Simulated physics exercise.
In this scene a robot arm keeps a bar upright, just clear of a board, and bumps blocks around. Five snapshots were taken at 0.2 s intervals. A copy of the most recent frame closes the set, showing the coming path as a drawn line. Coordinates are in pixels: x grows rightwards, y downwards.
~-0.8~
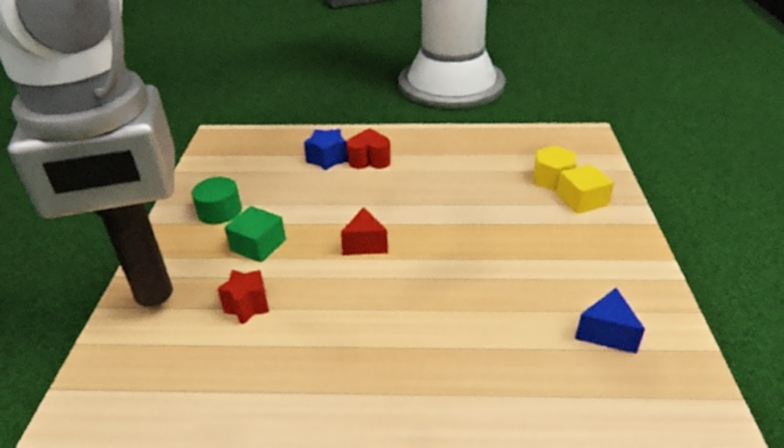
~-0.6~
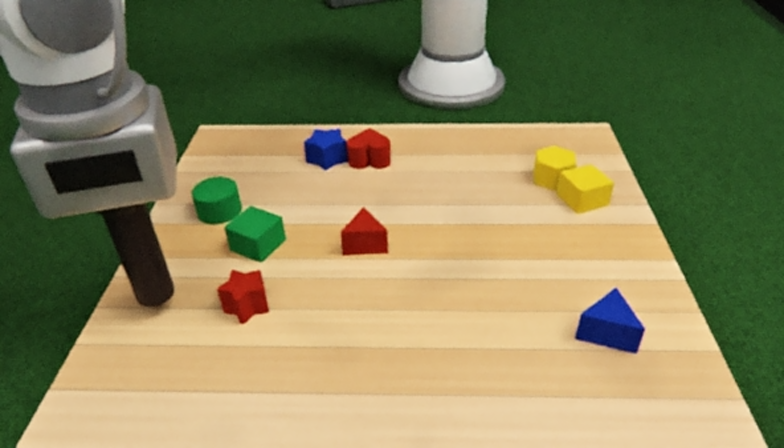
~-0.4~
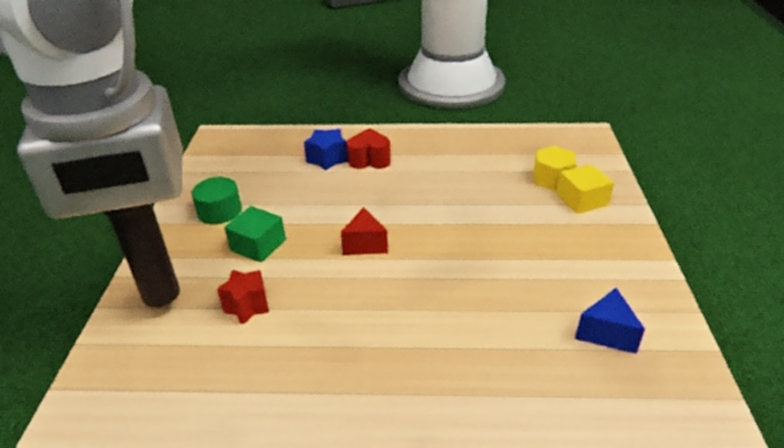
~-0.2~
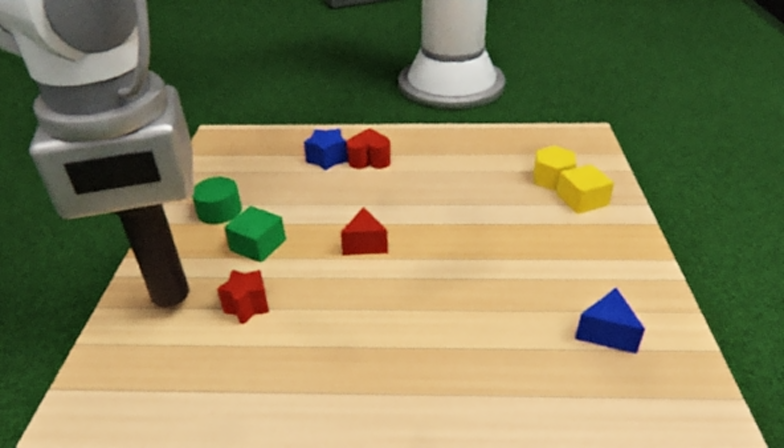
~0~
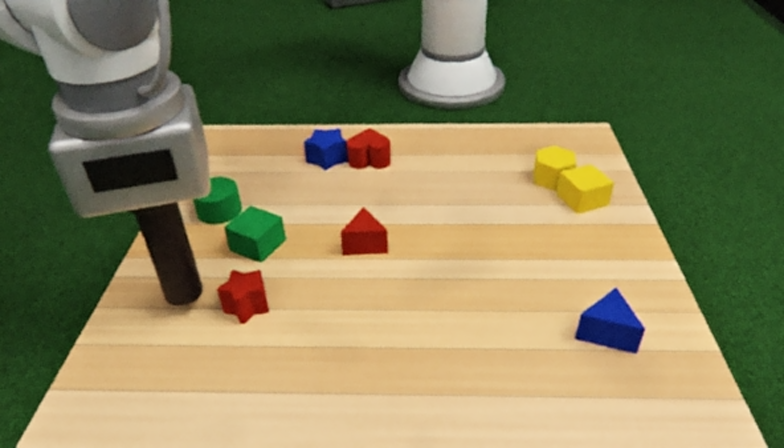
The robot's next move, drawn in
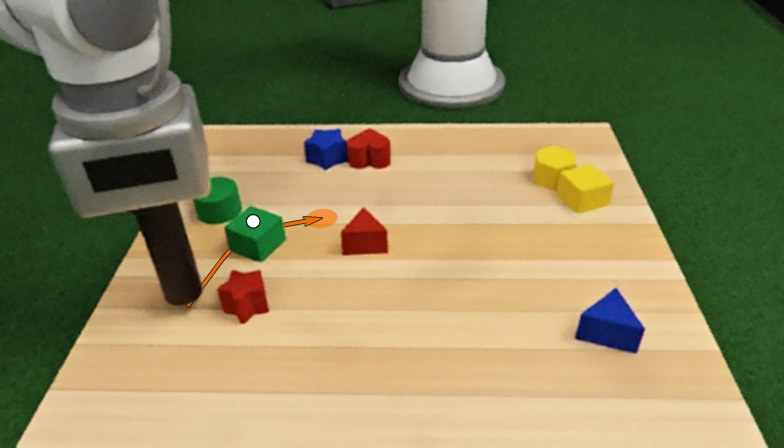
We see a robot arm holding a dark bar at the left side of a wooden board scattered with red, green, blue and yellow blocks. The bar moves slightly right toward the red star, while the blocks stay still.
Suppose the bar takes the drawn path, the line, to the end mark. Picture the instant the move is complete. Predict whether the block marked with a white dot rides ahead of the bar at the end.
As far as I can tell, the block marked with a white dot is still leading the way in front of the bar.
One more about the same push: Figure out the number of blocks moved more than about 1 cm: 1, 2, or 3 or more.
Moved: 1.
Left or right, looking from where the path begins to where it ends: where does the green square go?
The green square is shifted sideways to the right, facing along the path from start to end.
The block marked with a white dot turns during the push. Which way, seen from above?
If we look at it from overhead, the block marked with a white dot pivots clockwise.
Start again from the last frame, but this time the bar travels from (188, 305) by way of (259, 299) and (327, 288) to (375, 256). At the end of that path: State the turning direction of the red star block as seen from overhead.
Spins clockwise.
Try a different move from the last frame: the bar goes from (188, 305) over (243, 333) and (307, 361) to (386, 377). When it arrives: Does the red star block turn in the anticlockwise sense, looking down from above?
Yes, that is what happens.
Path on the board, from (188, 305) through (221, 261) and (264, 230) to (322, 218); the dot is on the green square.
On the path given first. One third of the way, bar at (218, 249); nothing pushed yet.
Two thirds of the way, bar at (264, 218); green square at (299, 204), turned 65° clockwise.
At the end, bar at (320, 207); red star block in place; green square at (356, 198), turned 80° clockwise; red three-sided block at (369, 223), turned 20° clockwise.
